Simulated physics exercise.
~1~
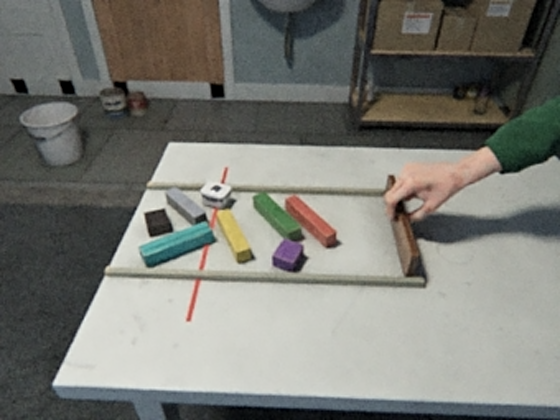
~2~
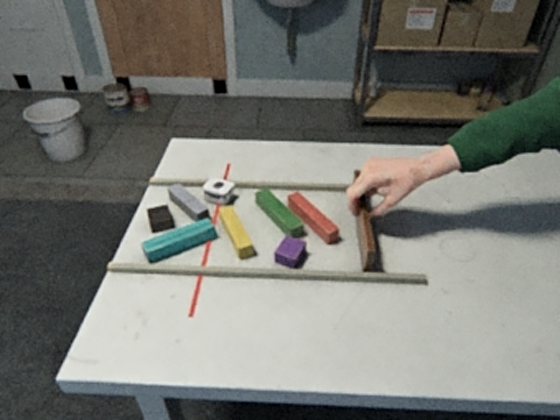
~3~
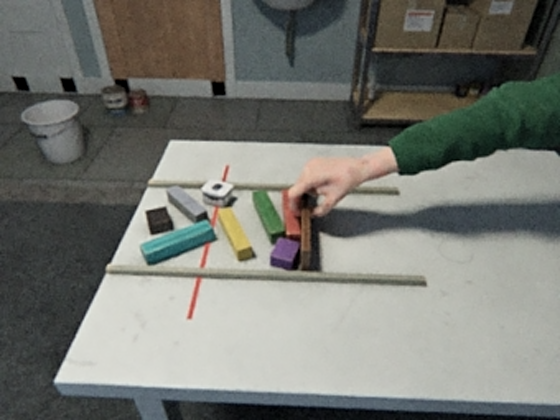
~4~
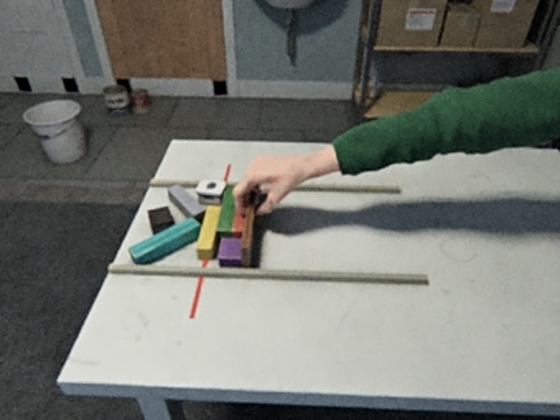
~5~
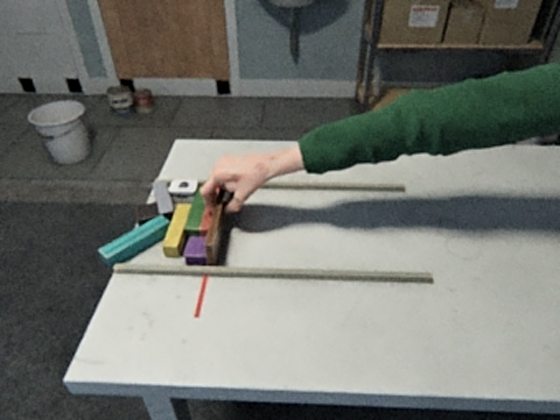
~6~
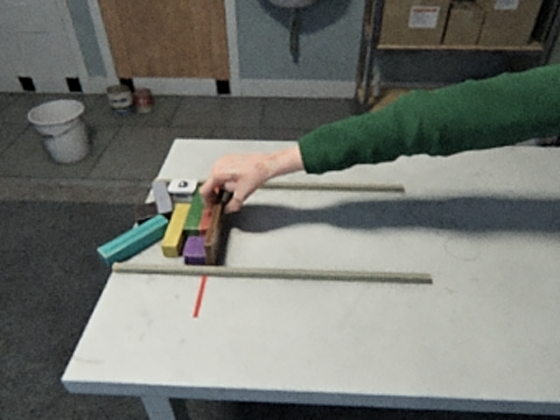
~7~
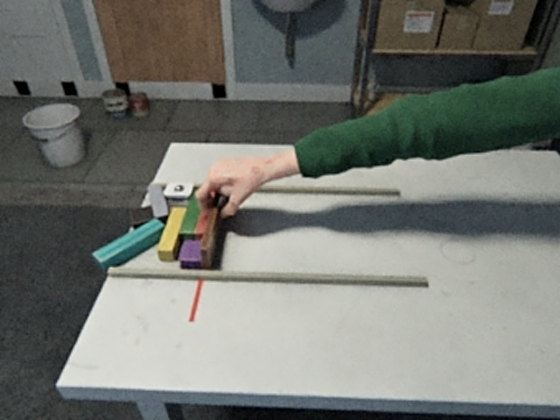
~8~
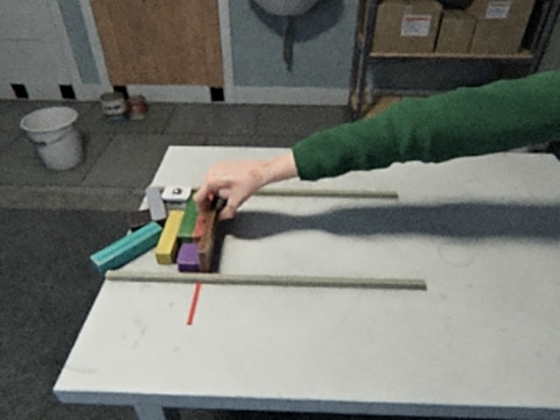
On a white table, a hand slides a board left, bunching colored blocks near the edge.
